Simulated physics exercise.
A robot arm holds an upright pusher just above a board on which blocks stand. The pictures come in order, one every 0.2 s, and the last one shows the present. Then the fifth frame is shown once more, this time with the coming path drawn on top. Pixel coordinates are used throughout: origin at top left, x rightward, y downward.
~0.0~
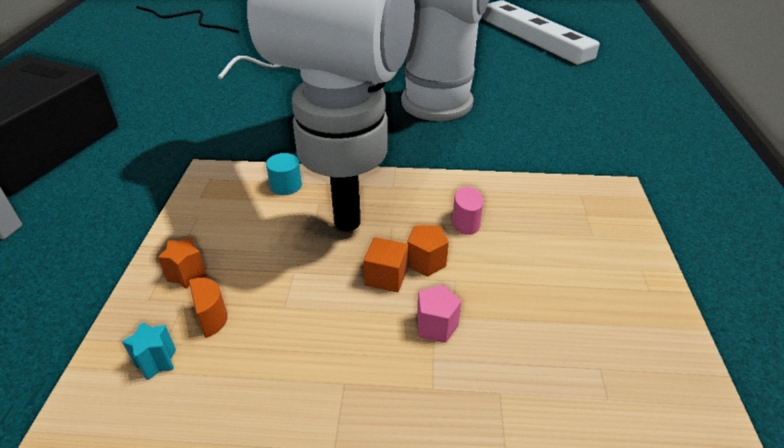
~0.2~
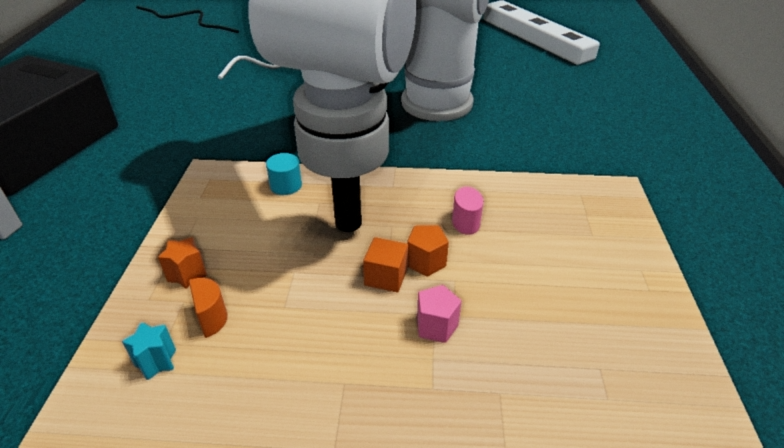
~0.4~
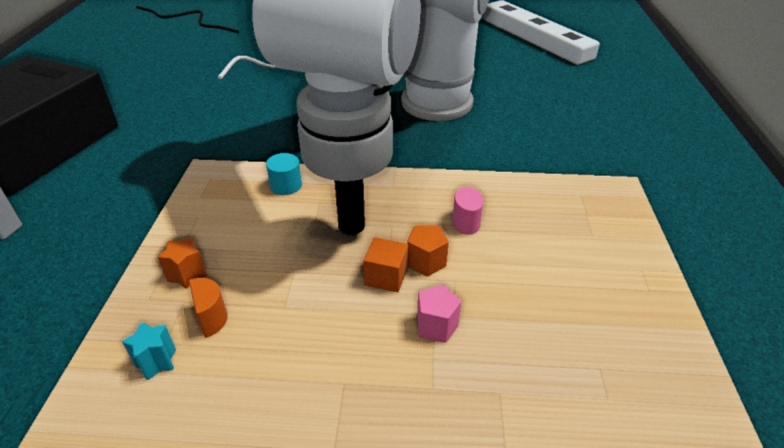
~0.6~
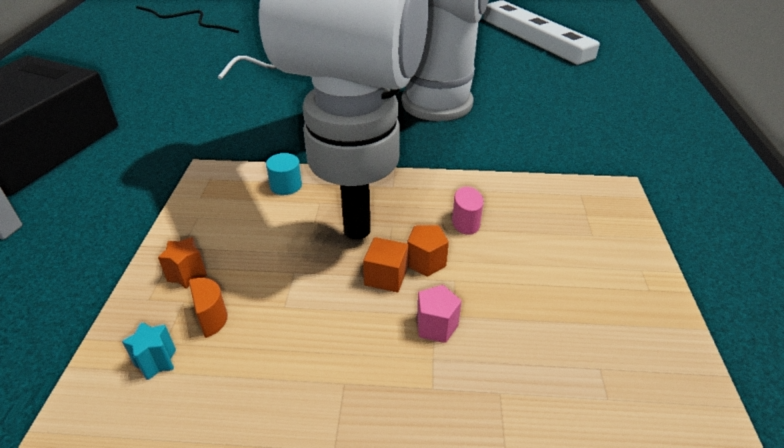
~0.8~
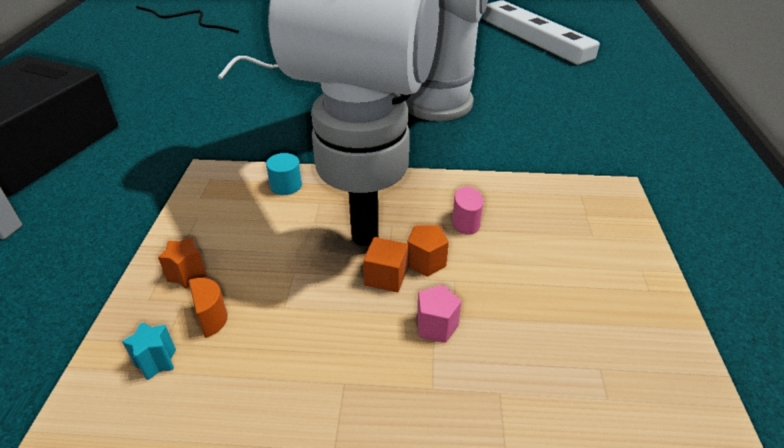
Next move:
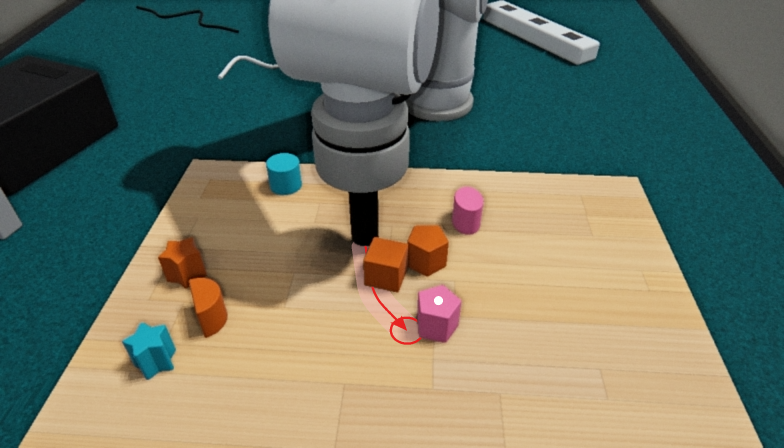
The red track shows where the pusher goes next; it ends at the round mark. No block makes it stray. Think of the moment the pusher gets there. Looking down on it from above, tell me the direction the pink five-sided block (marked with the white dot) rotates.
Seen from above, its turn is clockwise.
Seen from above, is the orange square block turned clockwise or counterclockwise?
I'd predict that, seen from above, the orange square block rotates counter-clockwise.
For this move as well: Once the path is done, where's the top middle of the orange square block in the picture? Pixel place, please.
Close to (439, 292).
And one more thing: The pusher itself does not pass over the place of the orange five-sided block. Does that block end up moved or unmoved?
It is still on its spot.
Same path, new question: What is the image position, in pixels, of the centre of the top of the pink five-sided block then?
In the picture, it is at (480, 311).
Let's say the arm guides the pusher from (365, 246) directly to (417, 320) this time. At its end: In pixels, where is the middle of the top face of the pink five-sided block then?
Around (480, 339).
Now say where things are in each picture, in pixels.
In the first frame, pusher's lower end (347, 223); orange square block (386, 251); orange five-sided block (428, 237); pink five-sided block (439, 301).
In the second frame, pusher (349, 224); blocks still.
In the third frame, pusher (352, 226); blocks still.
In the fourth frame, pusher (357, 231); blocks still.
In the fifth frame, pusher (365, 237); orange square block (386, 251); orange five-sided block (428, 237); pink five-sided block (439, 301).
Drawn move, from (365, 246) via (373, 288), ending at (407, 330); the dot is on the pink five-sided block.
On the path given first. One third of the way, pusher (370, 265); orange square block (399, 269), turned 20° anticlockwise.
Two thirds of the way, pusher (381, 294); orange square block (417, 284), turned 80° anticlockwise; pink five-sided block (451, 306), turned 15° clockwise.
At the end, pusher (407, 321); orange square block (439, 292), turned 135° anticlockwise; orange five-sided block still; pink five-sided block (480, 311), turned 50° clockwise.
